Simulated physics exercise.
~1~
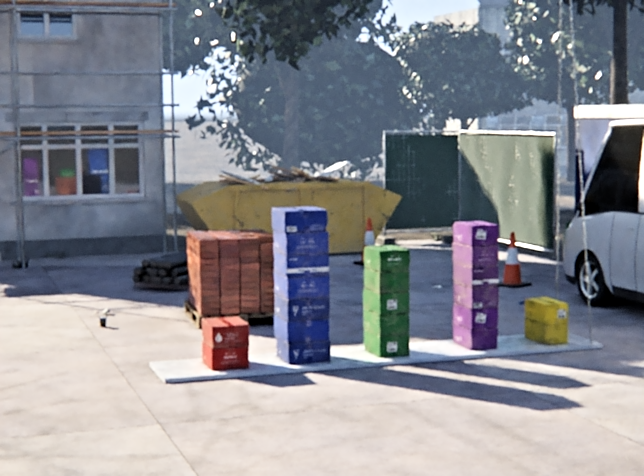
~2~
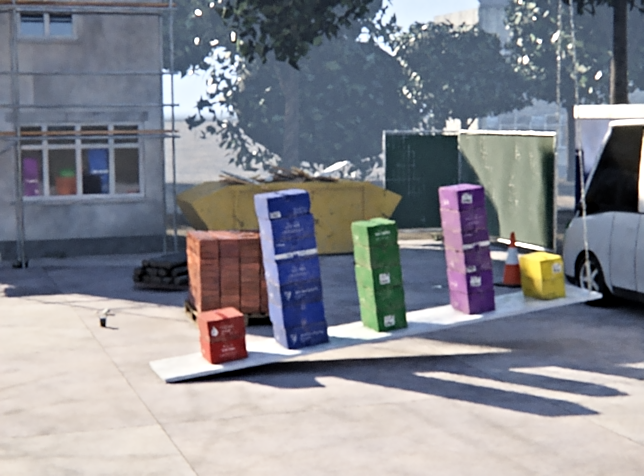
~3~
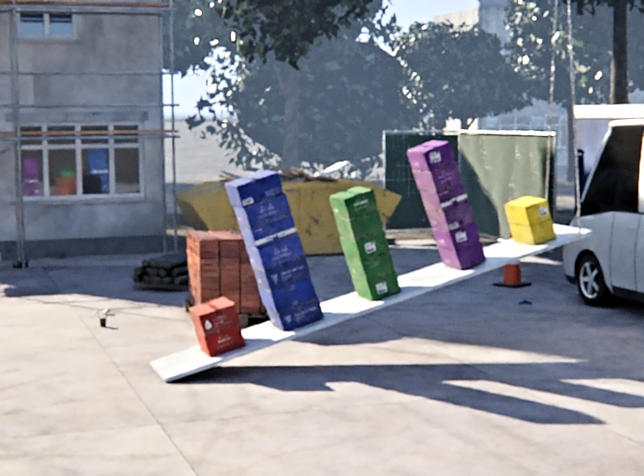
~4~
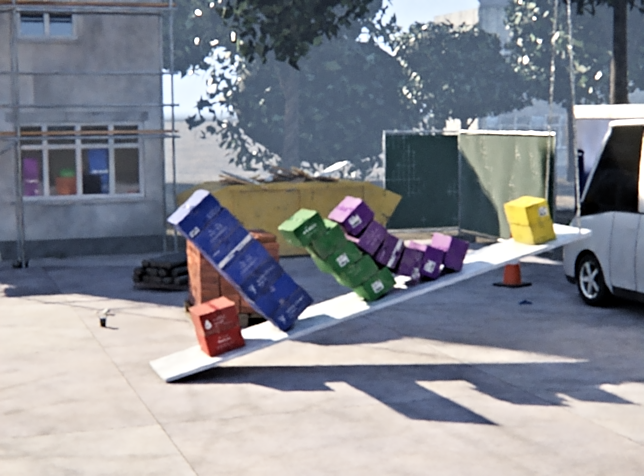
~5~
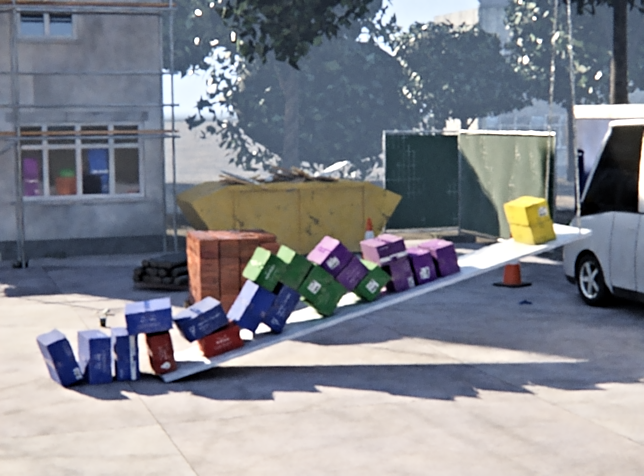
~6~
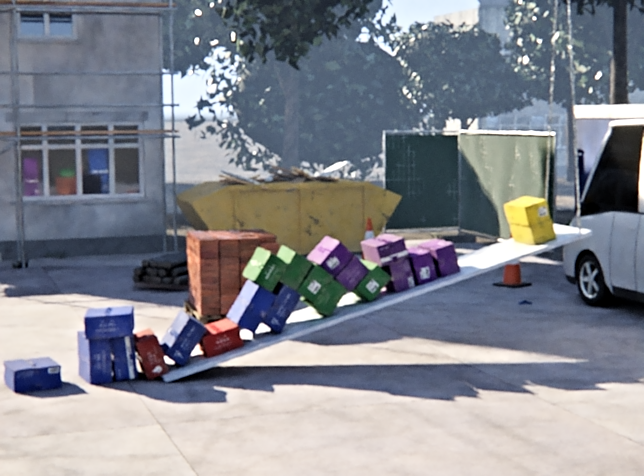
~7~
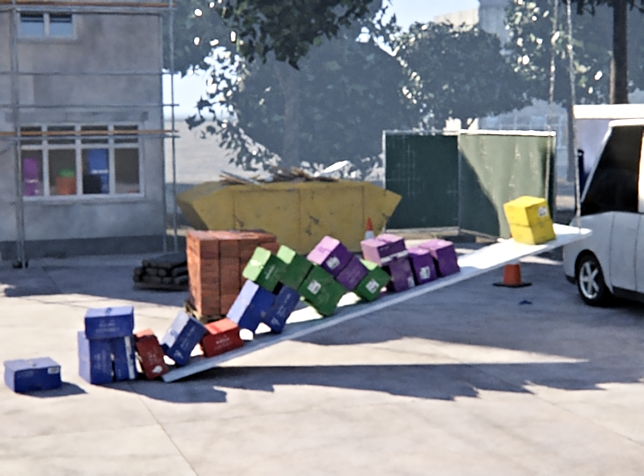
A long pale deck on a building site, carrying single stacks of red, blue, green, purple and yellow cartons, slowly tilts as its right end rises. The stacks lean to the left with it. Once the deck is steep, the purple stack topples down the slope into the green one while the tall blue stack keels over leftward. Blue cartons tumble past the red pair at the low end, knocking them over, and spill onto the ground. Everything settles in a slumped line of blue, red, green and purple cartons, with only the yellow stack still in place near the raised end.
